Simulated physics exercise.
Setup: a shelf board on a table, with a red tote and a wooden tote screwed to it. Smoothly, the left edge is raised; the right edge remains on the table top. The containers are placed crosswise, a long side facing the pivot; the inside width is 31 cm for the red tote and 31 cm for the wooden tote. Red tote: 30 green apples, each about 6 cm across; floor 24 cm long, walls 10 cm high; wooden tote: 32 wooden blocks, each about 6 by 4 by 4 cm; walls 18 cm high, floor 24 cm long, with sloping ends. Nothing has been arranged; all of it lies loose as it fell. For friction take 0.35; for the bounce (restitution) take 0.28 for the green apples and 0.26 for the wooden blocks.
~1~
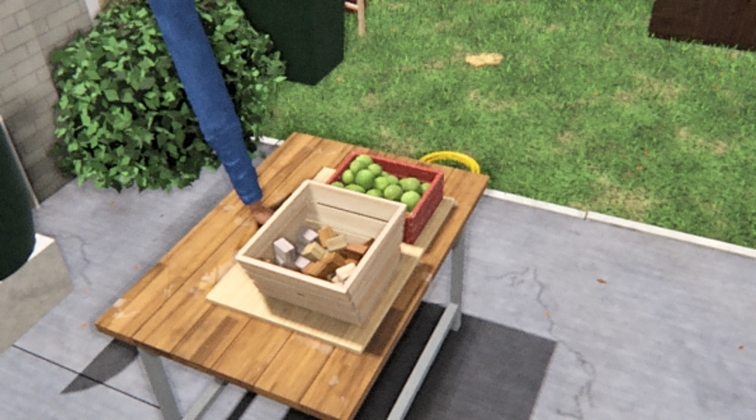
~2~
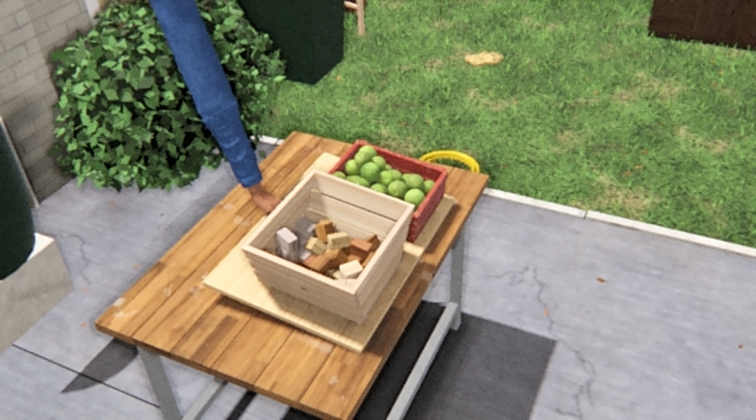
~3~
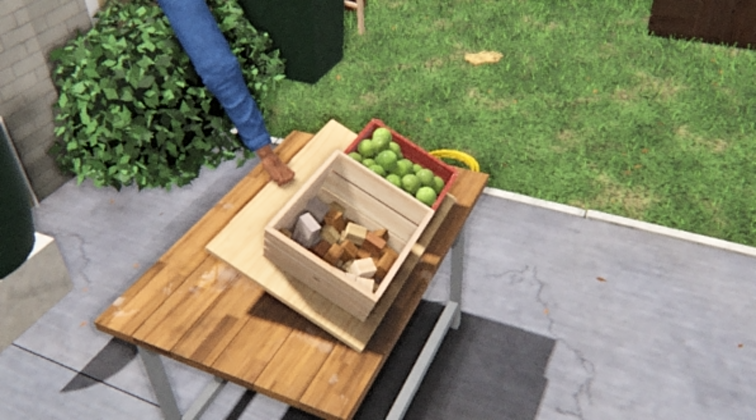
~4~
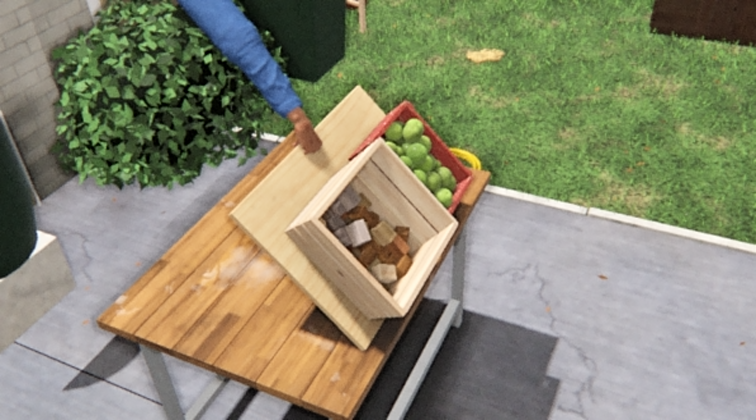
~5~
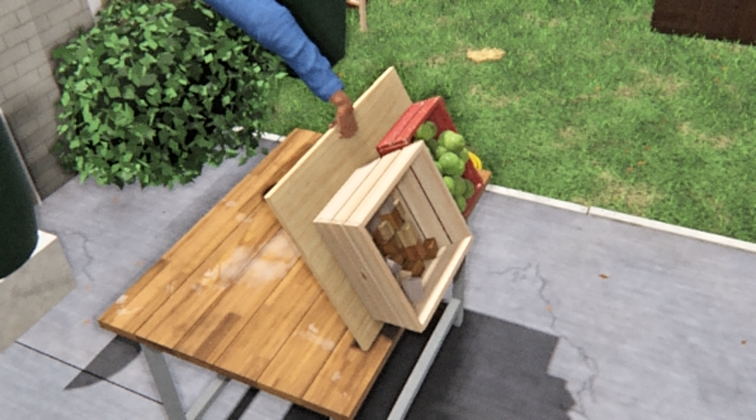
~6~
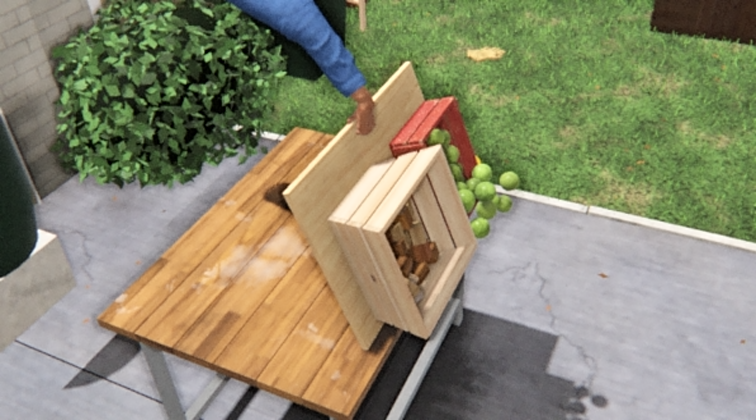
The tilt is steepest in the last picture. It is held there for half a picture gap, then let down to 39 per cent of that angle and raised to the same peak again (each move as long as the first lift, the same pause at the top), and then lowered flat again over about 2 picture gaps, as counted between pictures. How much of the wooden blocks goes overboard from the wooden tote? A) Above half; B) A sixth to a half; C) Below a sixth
C, below a sixth.
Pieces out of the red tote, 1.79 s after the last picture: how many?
Count for the red tote: Roughly 12.
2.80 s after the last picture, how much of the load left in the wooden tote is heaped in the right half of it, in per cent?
Around 70%.
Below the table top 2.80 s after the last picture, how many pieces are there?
I'd estimate some 12 by that time.
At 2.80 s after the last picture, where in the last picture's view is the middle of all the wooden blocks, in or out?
Pixel (347, 269), give or take.
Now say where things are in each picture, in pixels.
In the first picture (we follow the rim corner now nearest the camera, unless another is named), wooden tote at (345, 288); red tote (by its farthest rim corner) at (353, 153); tilt 0°; nothing out yet.
Wooden tote at (354, 289); red tote at (357, 142); tilt 7°, in the second picture.
Wooden tote at (377, 296); tilt 24°, in the third picture.
Wooden tote at (405, 310); tilt 45°, in the fourth picture.
Wooden tote at (424, 327); tilt 62°, in the fifth picture.
Wooden tote at (429, 334); tilt 69°; 9 out, the lowest apple at (504, 204), in the sixth picture.
Then, 0.45 s after the last picture, tilt 52°; 11 of 30 out of the red tote and 0 of 32 out of the wooden tote.
Then, 1.01 s after the last picture, tilt 29°; 11 of 30 out of the red tote and 0 of 32 out of the wooden tote.
Then, 1.79 s after the last picture, tilt 69°; 11 of 30 out of the red tote and 0 of 32 out of the wooden tote.
When it is over (2.80 s after the last picture), 11 of 30 out of the red tote and 0 of 32 out of the wooden tote. Asked share, 0 of 32, 0 per cent.
